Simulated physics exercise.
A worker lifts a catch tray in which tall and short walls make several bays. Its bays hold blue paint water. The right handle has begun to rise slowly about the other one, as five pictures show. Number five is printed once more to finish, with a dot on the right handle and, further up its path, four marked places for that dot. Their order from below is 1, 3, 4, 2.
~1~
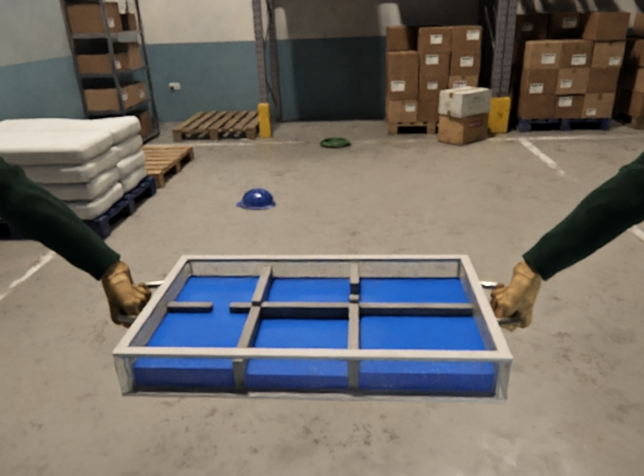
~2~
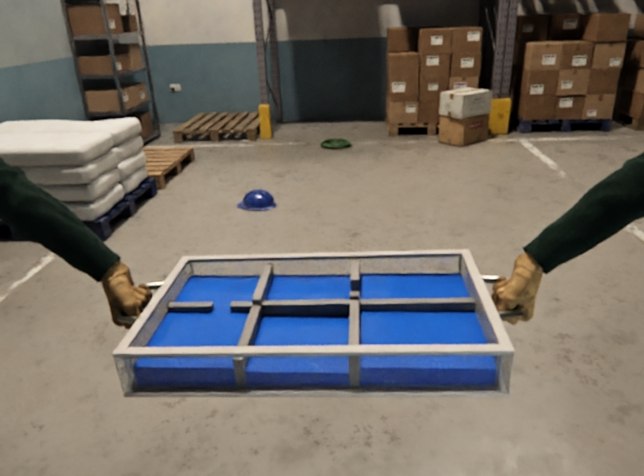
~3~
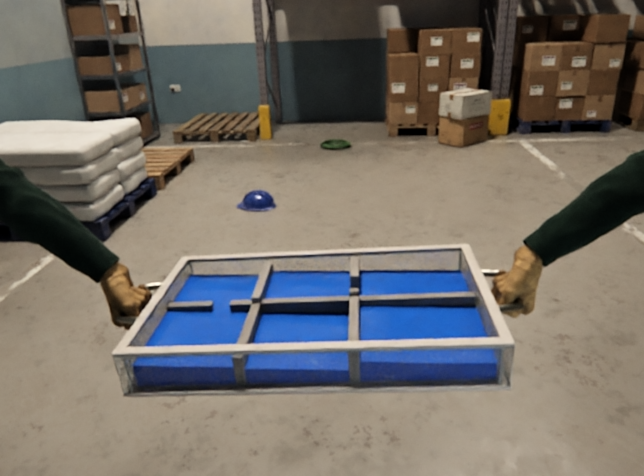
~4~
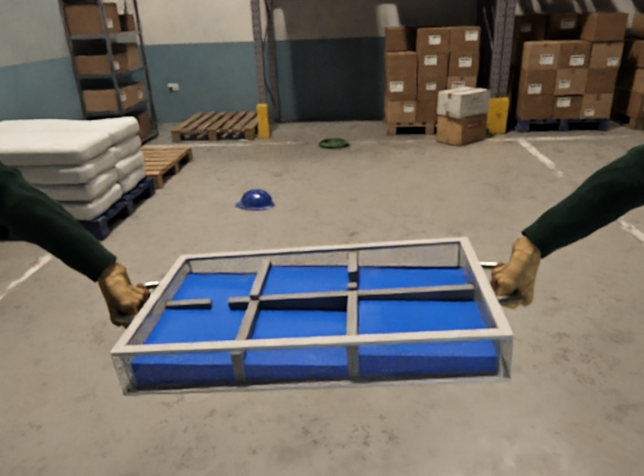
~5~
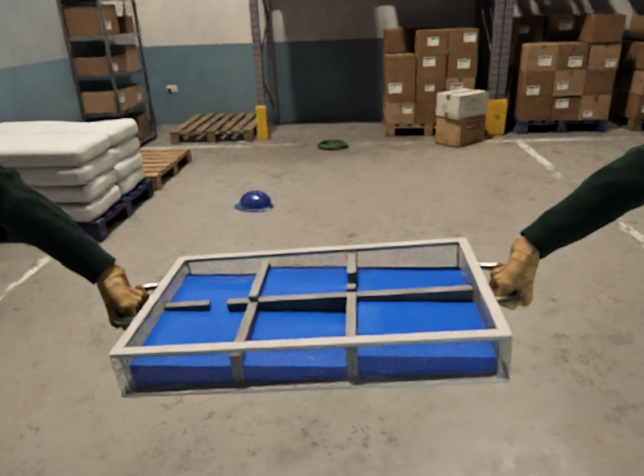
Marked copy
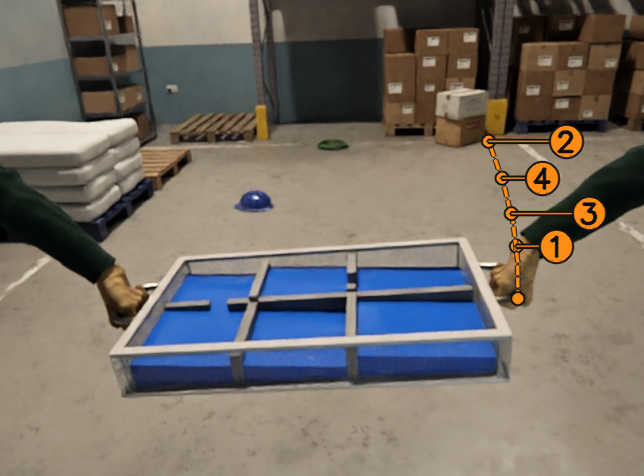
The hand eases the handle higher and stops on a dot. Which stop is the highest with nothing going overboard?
Take 1.
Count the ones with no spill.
One of the four.
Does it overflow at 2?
Yes.
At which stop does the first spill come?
It is 3.
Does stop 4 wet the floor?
Yes.
On the marked copy, 1 at (516, 246); 2 at (488, 141); 3 at (511, 213); 4 at (502, 178).
With 1, nothing spills; the front left bay holds the most.
With 2, about 39 % goes over the rim.
With 3, about 6 % goes over the rim.
With 4, about 24 % goes over the rim.
